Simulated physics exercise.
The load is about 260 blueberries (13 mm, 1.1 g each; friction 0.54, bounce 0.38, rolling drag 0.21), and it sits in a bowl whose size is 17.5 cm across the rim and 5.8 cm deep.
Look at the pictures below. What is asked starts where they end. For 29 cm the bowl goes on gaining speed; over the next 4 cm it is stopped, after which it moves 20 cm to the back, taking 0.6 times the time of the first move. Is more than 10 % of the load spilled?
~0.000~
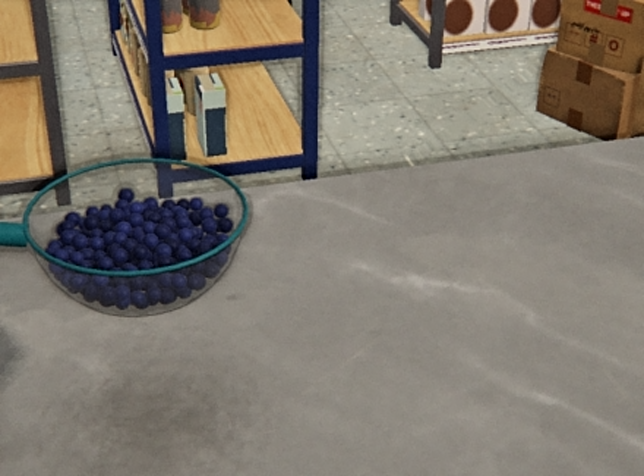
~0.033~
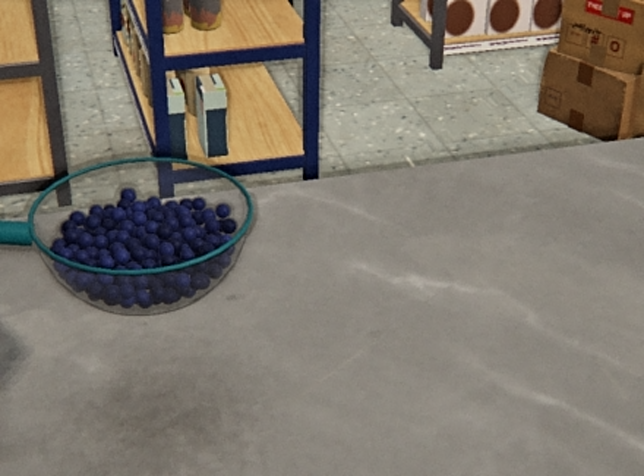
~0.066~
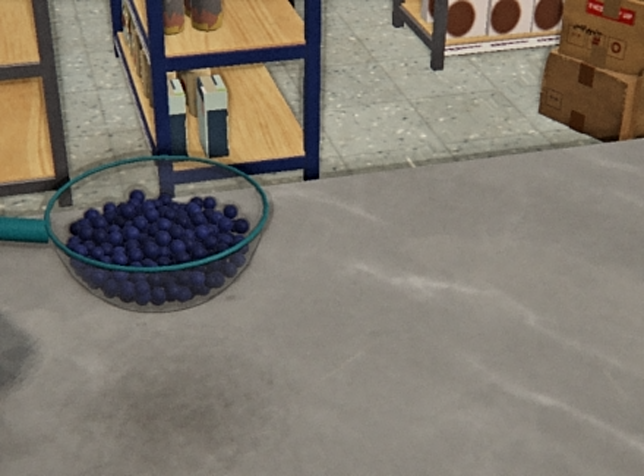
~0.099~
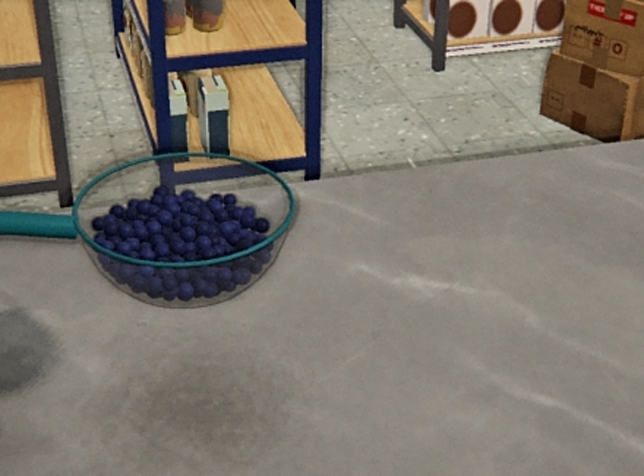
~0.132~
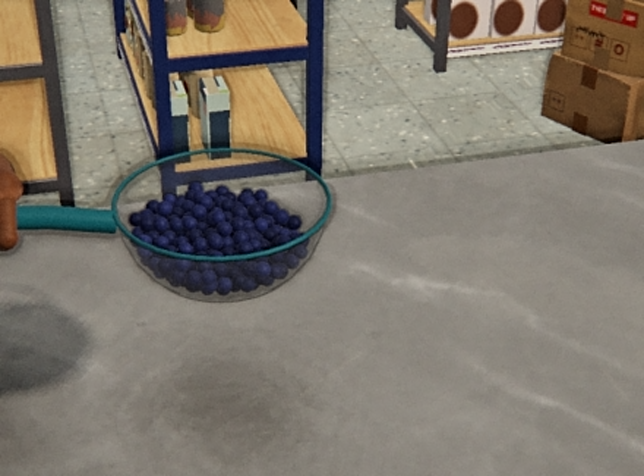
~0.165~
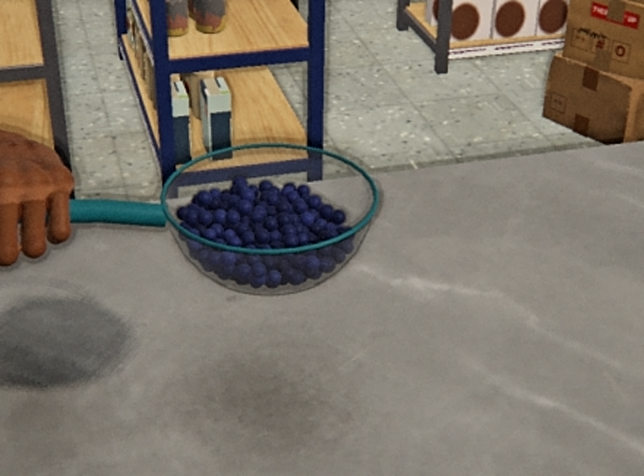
Yes.
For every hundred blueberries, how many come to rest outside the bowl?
I'd put it at roughly 35 percent.
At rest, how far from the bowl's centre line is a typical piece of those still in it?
Around 5.0 centimetres.
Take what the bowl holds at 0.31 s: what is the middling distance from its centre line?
About 5.0 cm.
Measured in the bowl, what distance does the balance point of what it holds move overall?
It moves some 3.5 cm.
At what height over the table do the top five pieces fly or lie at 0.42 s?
They're around 33 cm up.
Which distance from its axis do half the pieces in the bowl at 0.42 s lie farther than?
Roughly 5.5 cm.
After 0.31 s, tilt 0 degrees; bowl 100 %; middle of all pieces near (535, 190).
After 0.42 s, tilt 0 degrees; bowl 70 %, in the air 30 %; middle of all pieces near (511, 118).
After 0.53 s, tilt 0 degrees; bowl 75 %, in the air 25 %; middle of all pieces near (461, 88).
Then, at 0.63 s, tilt 0 degrees; bowl 65 %, fallen in front of where it stops 5 %, fallen right of where it stops 10 %, in the air 20 %; middle of all pieces near (449, 108).
At rest (1.1 s), bowl 65 %, fallen in front of where it stops 10 %, fallen behind where it stops 10 %, fallen right of where it stops 15 %.
